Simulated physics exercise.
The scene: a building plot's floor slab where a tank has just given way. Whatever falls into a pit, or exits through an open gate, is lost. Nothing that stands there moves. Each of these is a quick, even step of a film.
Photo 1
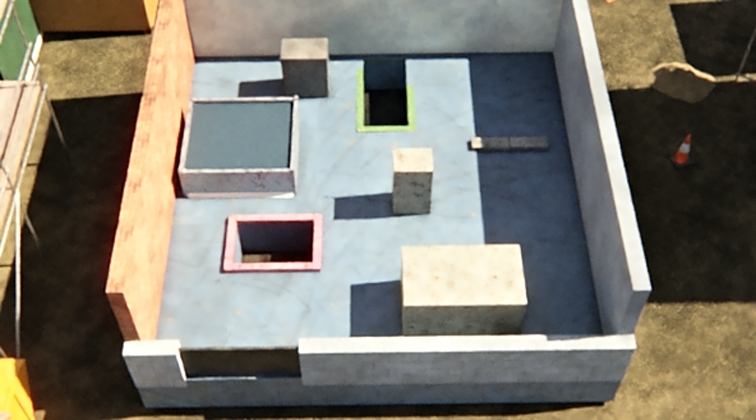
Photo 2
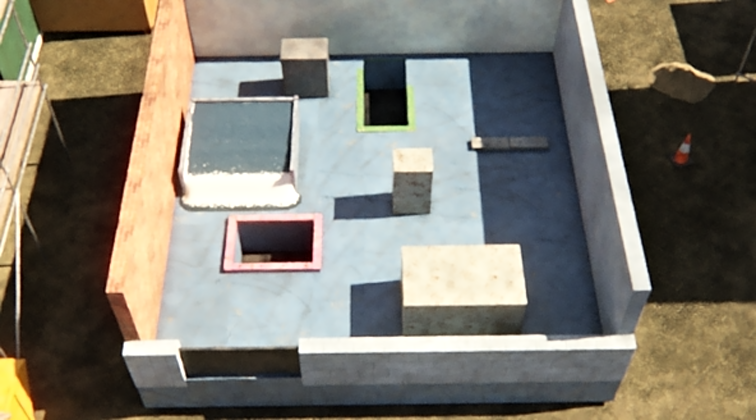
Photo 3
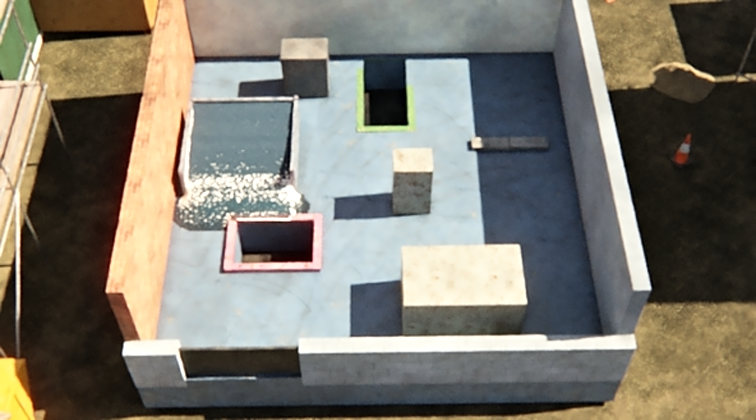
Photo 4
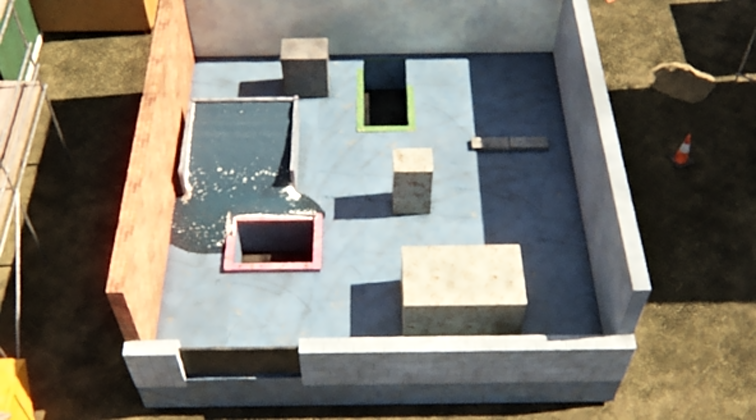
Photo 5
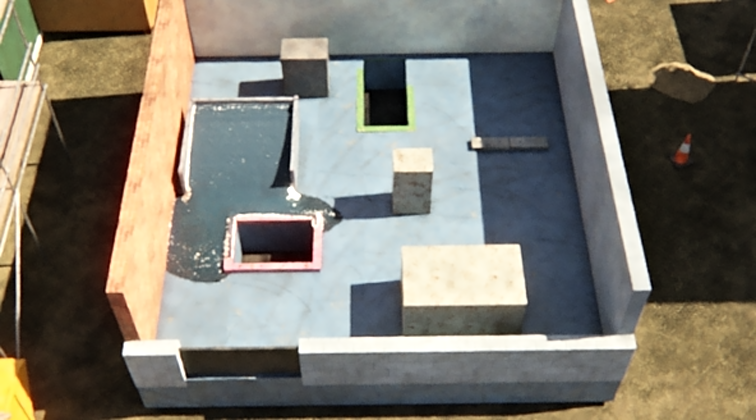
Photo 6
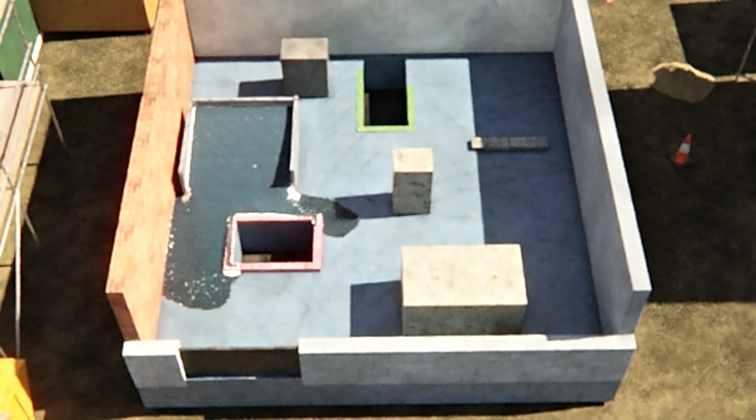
Water burst from the front of a tank on a walled floor slab, foamed around the pink-edged opening, then spread darkly down its left side while a smaller tongue crept right toward a pale block.
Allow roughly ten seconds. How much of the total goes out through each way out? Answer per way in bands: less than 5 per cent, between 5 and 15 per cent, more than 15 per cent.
Going out through each: The gate, less than 5 per cent; the pink pit, more than 15 per cent; the green pit, less than 5 per cent.
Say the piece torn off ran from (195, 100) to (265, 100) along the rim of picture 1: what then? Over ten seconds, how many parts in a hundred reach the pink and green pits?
Per cent: Pink 0, green 45.
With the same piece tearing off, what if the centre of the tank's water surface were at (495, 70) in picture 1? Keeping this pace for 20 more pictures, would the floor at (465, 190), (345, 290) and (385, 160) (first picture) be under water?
Looking at all three, I'd call them swamped, swamped, swamped.
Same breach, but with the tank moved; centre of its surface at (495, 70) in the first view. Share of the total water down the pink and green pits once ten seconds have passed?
Shares - pink: 0 in a hundred; green: 2 in a hundred.
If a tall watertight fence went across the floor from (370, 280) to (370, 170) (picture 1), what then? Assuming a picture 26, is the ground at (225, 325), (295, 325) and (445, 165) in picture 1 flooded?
Taking the three spots in the order asked, they are waterlogged, waterlogged and bone-dry.
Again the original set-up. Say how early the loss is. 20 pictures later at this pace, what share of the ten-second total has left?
Estimate: 90 %.
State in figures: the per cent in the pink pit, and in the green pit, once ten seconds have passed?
Approximate shares: 28 per cent and 2 per cent.
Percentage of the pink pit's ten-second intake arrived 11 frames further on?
Some 90 per cent.
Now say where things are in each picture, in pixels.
The first frame shows the tank at (241, 137) is whole and still.
In the second frame, water pours out at (239, 185) and has run to (299, 197).
In the third frame, the front is at (301, 216), out from the gap at (240, 187).
In the fourth frame, water pours out at (240, 187) and has run to (319, 216).
In the fifth frame, the front is at (170, 267), out from the gap at (240, 188).
In the sixth frame, the front is at (191, 303), out from the gap at (240, 188).
A moment on, water covers 15 % of the floor; the gate 0 %, the pink pit 16 %, the green pit 0 %.
Next, water covers 20 % of the floor; the gate 0 %, the pink pit 24 %, the green pit 0 %.
Then, water covers 35 % of the floor; the gate 0 %, the pink pit 27 %, the green pit 0 %.
Later, water covers 55 % of the floor; the gate 0 %, the pink pit 27 %, the green pit 1 %.
In the end, water covers 70 % of the floor; the gate 0 %, the pink pit 27 %, the green pit 2 %.
